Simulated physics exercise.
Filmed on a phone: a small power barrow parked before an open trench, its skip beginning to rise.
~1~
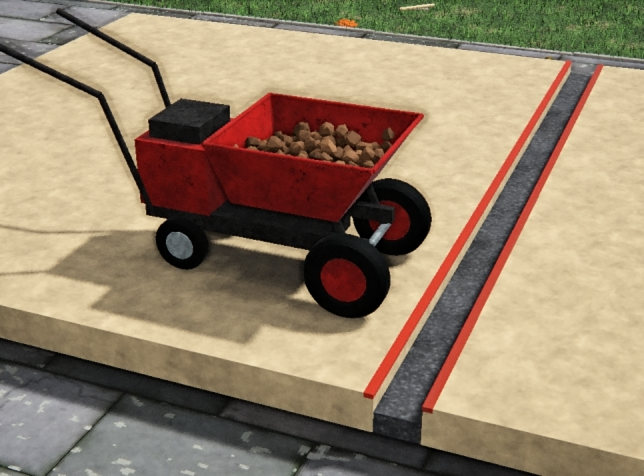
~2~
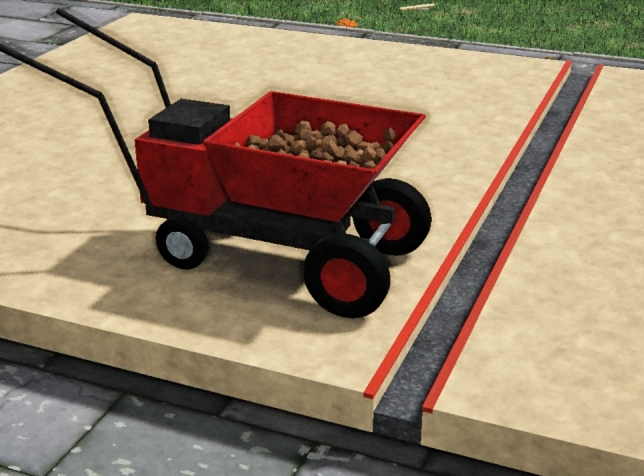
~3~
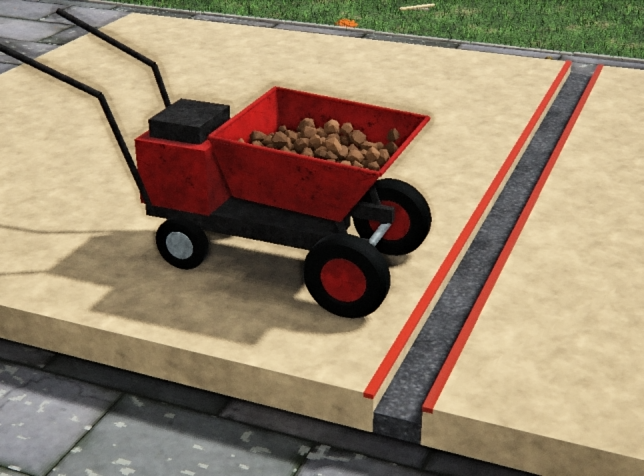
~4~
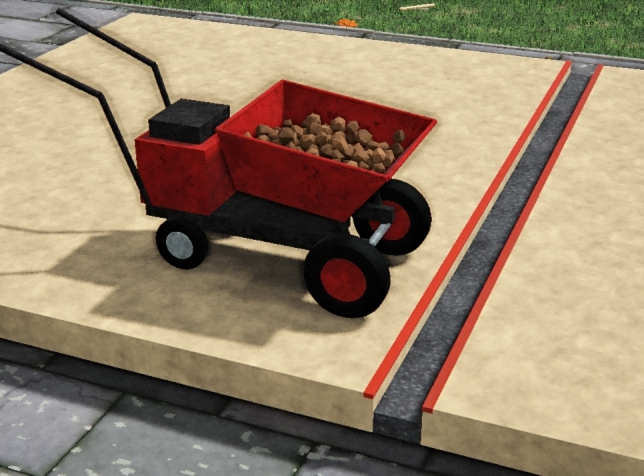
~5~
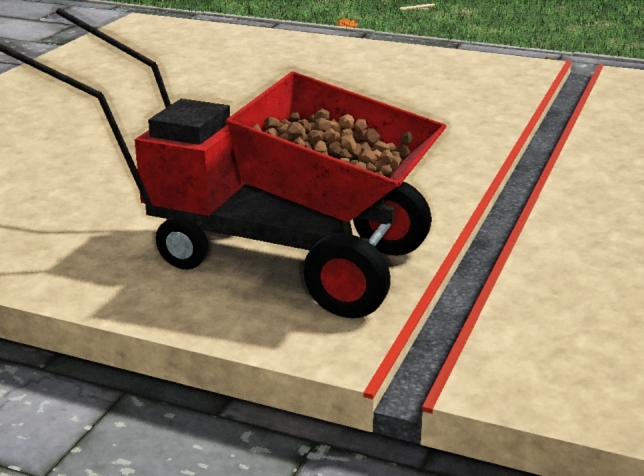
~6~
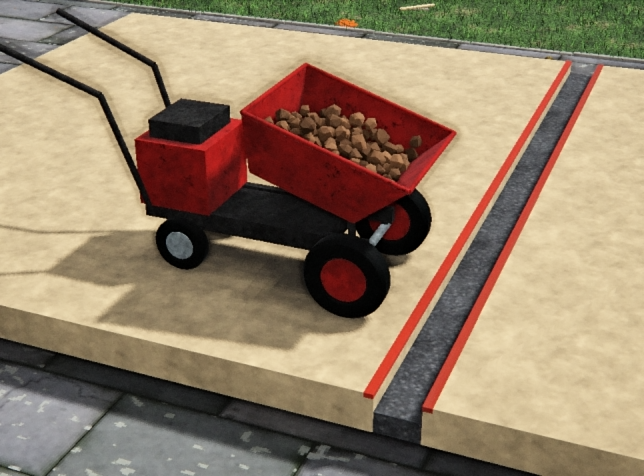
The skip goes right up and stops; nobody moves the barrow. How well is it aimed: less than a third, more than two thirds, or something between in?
In the trench: Under a third.
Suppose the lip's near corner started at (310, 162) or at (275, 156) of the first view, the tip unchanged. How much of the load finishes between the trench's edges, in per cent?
About 60 and 50 per cent.
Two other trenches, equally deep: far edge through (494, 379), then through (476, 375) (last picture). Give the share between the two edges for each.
Roughly 50 per cent, and 30 per cent.
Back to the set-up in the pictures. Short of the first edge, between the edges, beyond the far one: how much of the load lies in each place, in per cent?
About: Short 0, between 10, beyond 85 per cent.
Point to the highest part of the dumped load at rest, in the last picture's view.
Roughly at (512, 278).
Soon, skip tipped steeply; all in the skip.
A while on, skip tipped steeply; most in the skip; a small part beyond it; a small part falling.
Towards the end, skip tipped right over; about a quarter in the skip; a stray few in or heaped over the trench; about two thirds beyond it.
Finally, skip tipped right over; a stray few in the skip; a small part in or heaped over the trench; most beyond it.
